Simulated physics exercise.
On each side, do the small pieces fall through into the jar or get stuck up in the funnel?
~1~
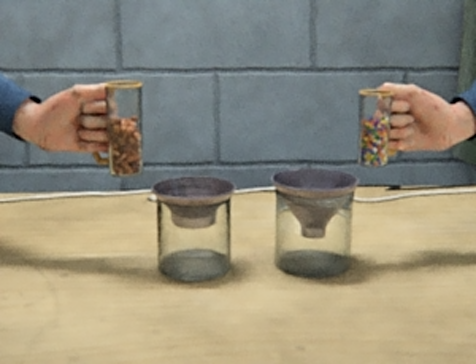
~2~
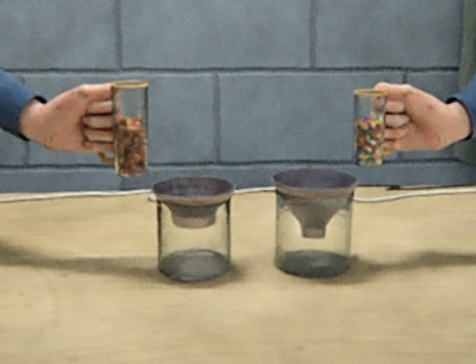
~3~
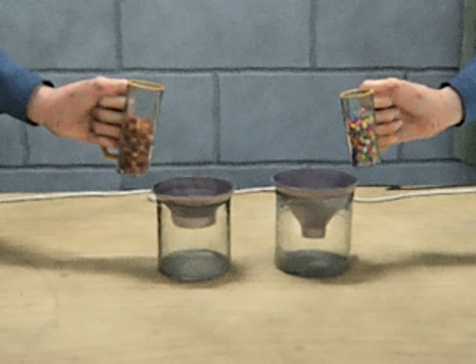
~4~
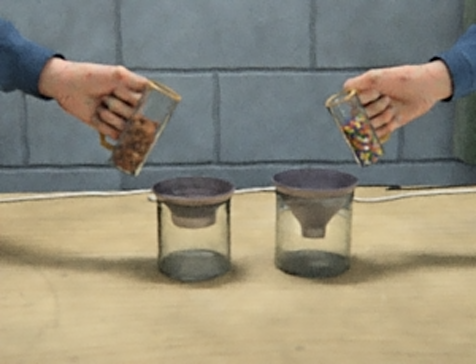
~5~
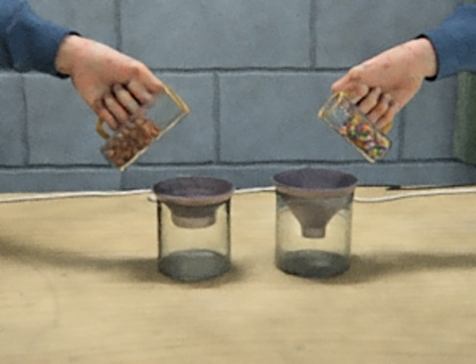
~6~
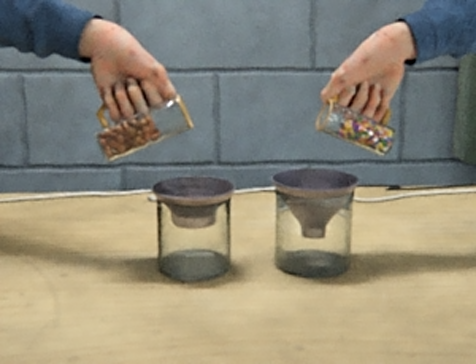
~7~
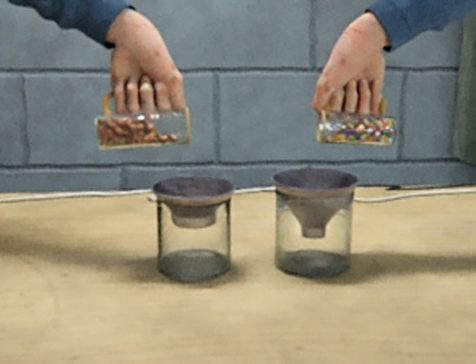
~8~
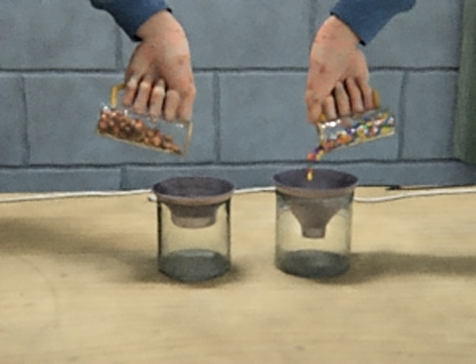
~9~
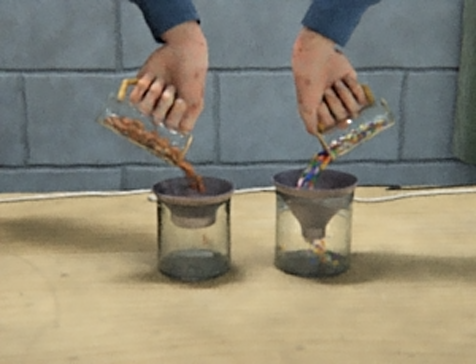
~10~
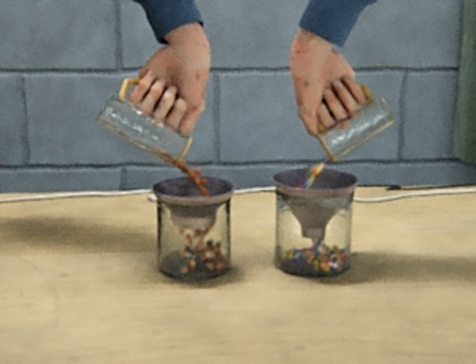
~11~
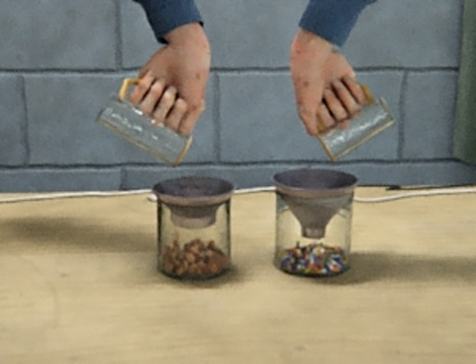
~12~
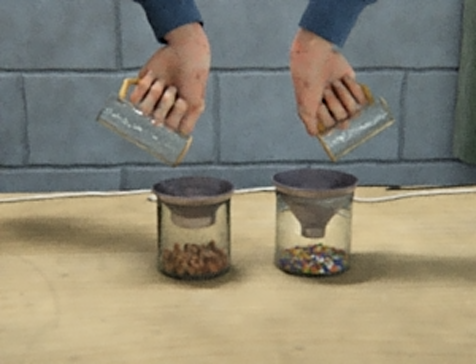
The pieces fall through on both sides. The left funnel and the right funnel each empty into the jar below.
